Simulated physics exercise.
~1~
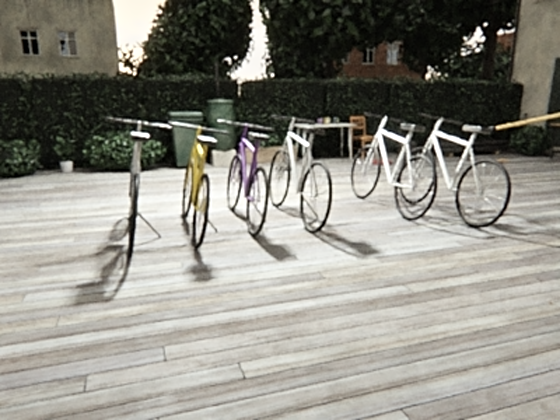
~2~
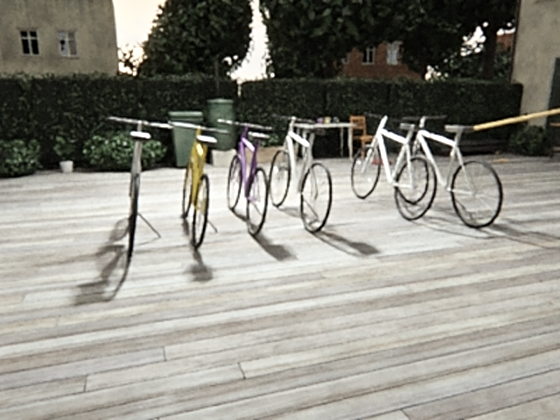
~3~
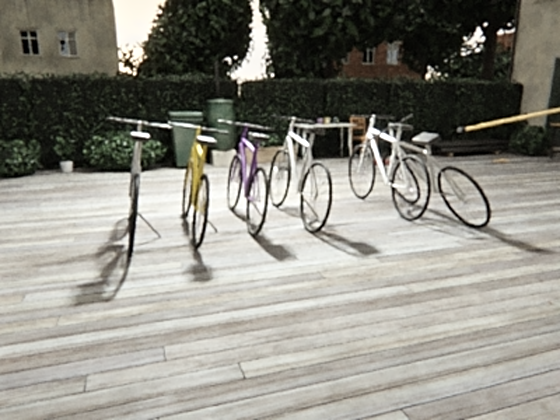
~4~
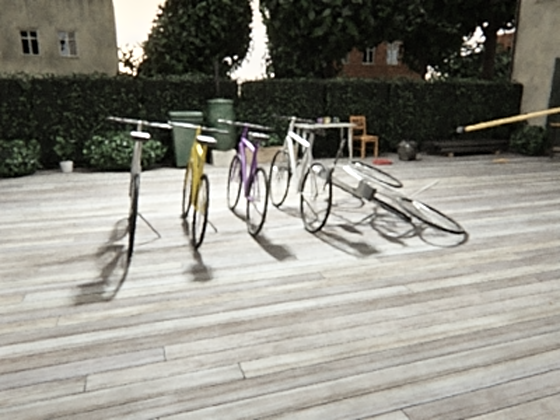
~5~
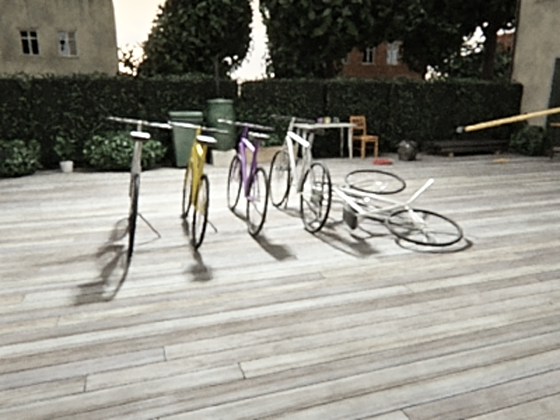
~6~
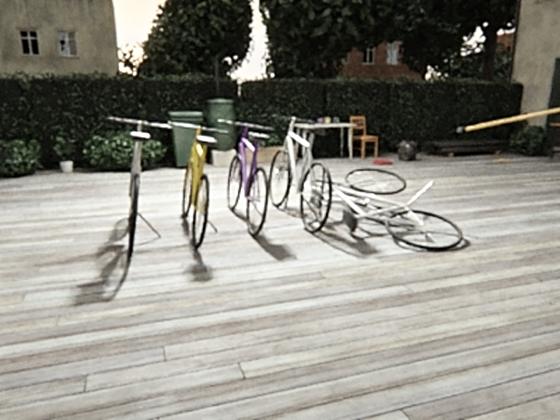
Six bicycles stand in a row across a pale plank deck, seen from a still, slightly raised view, with a dark hedge, green bins, a table and a wooden chair behind them. A black-and-white one is at the left, then a yellow, a purple and three white ones. A yellow pole reaching in from the right pushes the saddle of the rightmost white bicycle, then stops. That bicycle tips left into its white neighbour, and both topple and settle flat on the boards. The other four remain upright, the yellow and purple ones unmoved.
